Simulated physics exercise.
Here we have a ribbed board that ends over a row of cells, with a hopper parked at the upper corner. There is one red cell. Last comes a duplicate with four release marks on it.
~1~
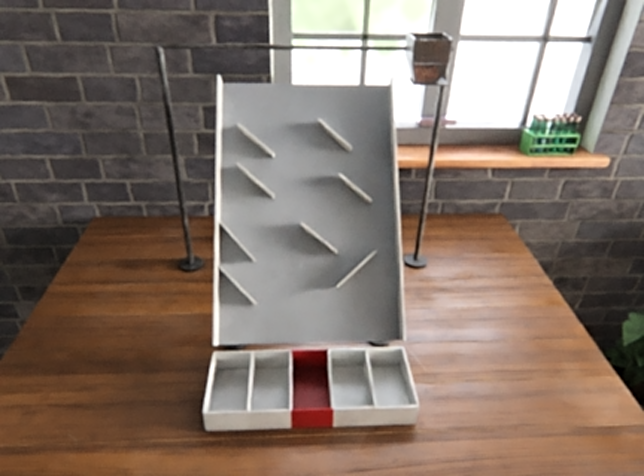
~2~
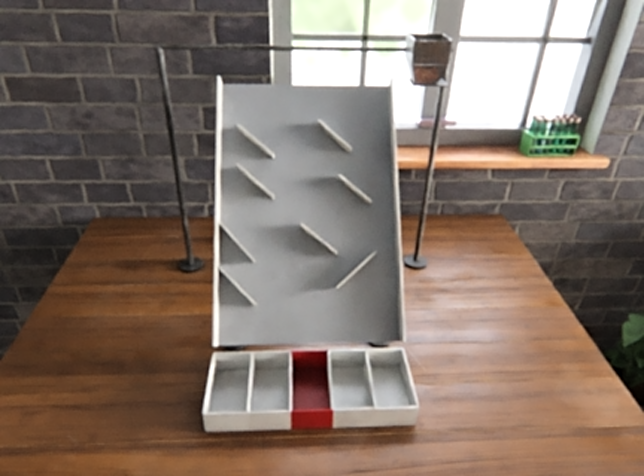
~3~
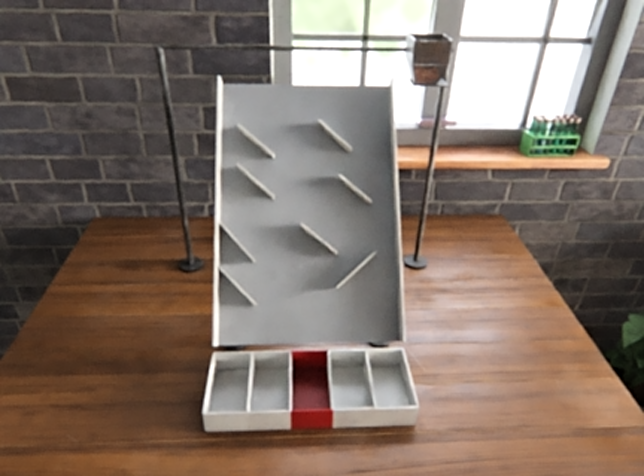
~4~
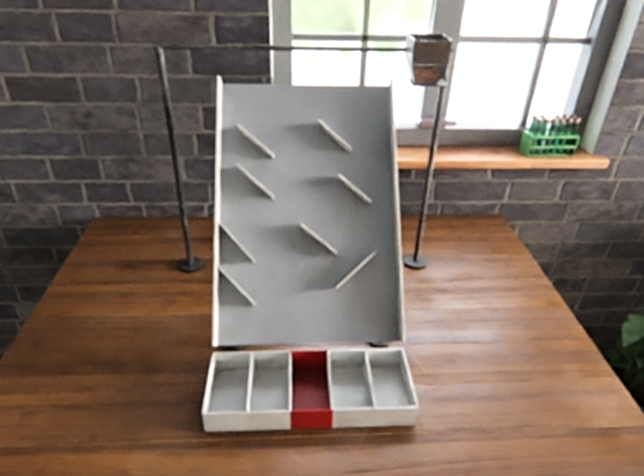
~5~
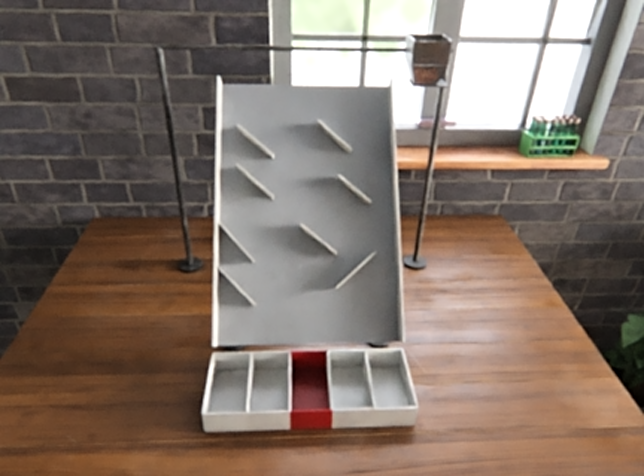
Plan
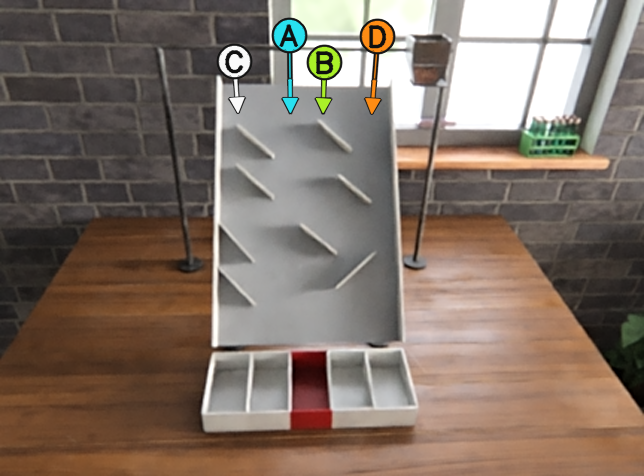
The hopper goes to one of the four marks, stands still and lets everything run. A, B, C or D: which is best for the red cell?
Take C.
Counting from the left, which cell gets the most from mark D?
The fifth from the left.
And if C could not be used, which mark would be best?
Mark A.
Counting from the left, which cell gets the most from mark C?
The third from the left.
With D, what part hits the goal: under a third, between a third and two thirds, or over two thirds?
It is under a third.
On the marked copy, mark A meets the board at (290, 107); mark B meets the board at (323, 107); mark C meets the board at (237, 107); mark D meets the board at (372, 108).
For mark A, roughly half in the red cell, roughly a third in other cells, about a tenth outside the box.
For mark B, about a tenth in the red cell, the larger part in other cells, about a tenth outside the box.
For mark C, the larger part in the red cell, about a tenth in other cells, about a tenth outside the box.
For mark D, not one piece in the red cell, almost all in other cells, about a tenth outside the box.
